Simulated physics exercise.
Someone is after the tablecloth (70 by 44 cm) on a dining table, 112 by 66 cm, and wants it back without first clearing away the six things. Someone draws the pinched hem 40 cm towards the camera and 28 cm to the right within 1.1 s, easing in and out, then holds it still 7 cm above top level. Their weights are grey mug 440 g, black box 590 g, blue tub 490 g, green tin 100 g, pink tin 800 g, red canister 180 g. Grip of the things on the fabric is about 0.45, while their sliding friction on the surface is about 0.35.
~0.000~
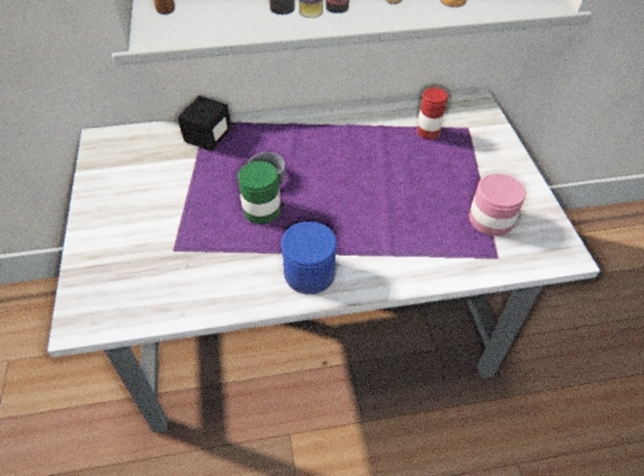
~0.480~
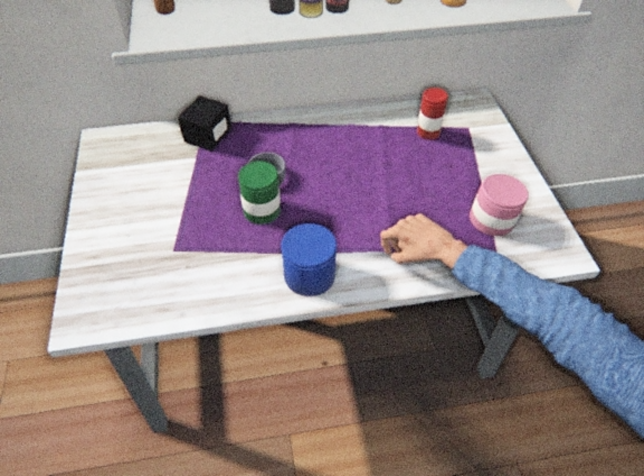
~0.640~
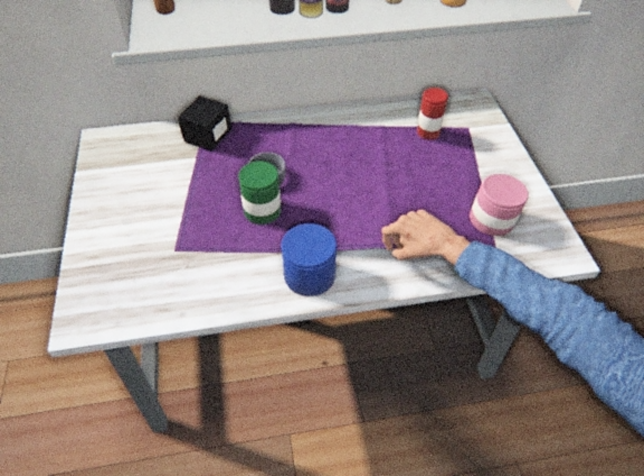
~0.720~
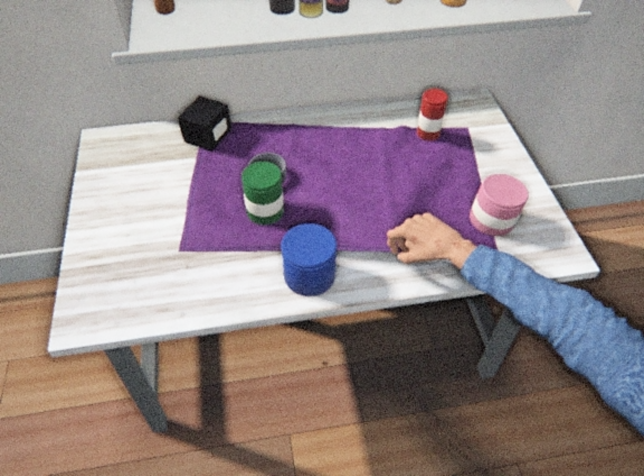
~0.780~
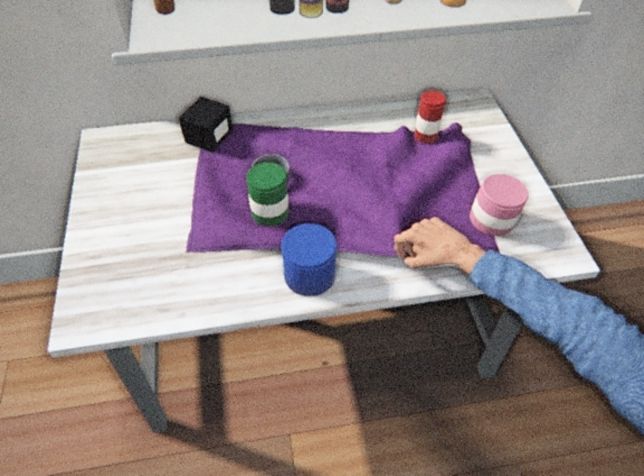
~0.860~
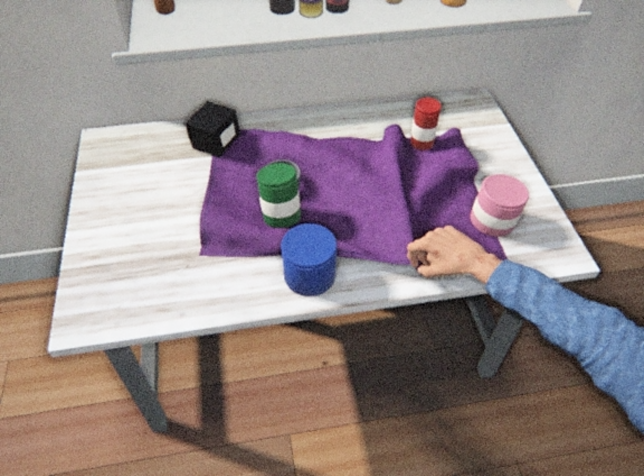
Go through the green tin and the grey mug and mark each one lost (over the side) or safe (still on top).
Marks: Green tin lost, grey mug lost.
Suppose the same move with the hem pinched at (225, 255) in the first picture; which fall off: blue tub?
Here the blue tub would end up off its support.
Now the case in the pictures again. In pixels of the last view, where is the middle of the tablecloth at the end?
Near (493, 340).
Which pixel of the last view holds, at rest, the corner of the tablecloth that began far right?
(477, 222) or thereabouts.
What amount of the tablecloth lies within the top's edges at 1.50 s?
Roughly 50%.
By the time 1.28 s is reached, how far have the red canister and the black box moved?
For the red canister, 25 centimetres, and for the black box, 15 centimetres.
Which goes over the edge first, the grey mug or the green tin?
The green one leads the way.
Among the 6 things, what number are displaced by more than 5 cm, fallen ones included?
4.
At 1.1 s, 95 % of the tablecloth is still over the top; grey mug 17 cm off its start, green tin 17 cm off its start, red canister 14 cm off its start.
At 1.3 s, 80 % of the tablecloth is still over the top; green tin 34 cm off its start, grey mug 32 cm off its start, red canister 25 cm off its start.
At 1.5 s, 50 % of the tablecloth is still over the top; green tin 51 cm off its start at (465, 321), grey mug 45 cm off its start at (423, 267), red canister 35 cm off its start at (474, 199).
At 1.7 s, 35 % of the tablecloth is still over the top; green tin over the edge, grey mug on its side, 55 cm off its start, red canister 41 cm off its start.
At 3.3 s, 15 % of the tablecloth is still over the top; green tin over the edge, grey mug over the edge, red canister 41 cm off its start at (495, 218), black box 15 cm off its start at (245, 138).
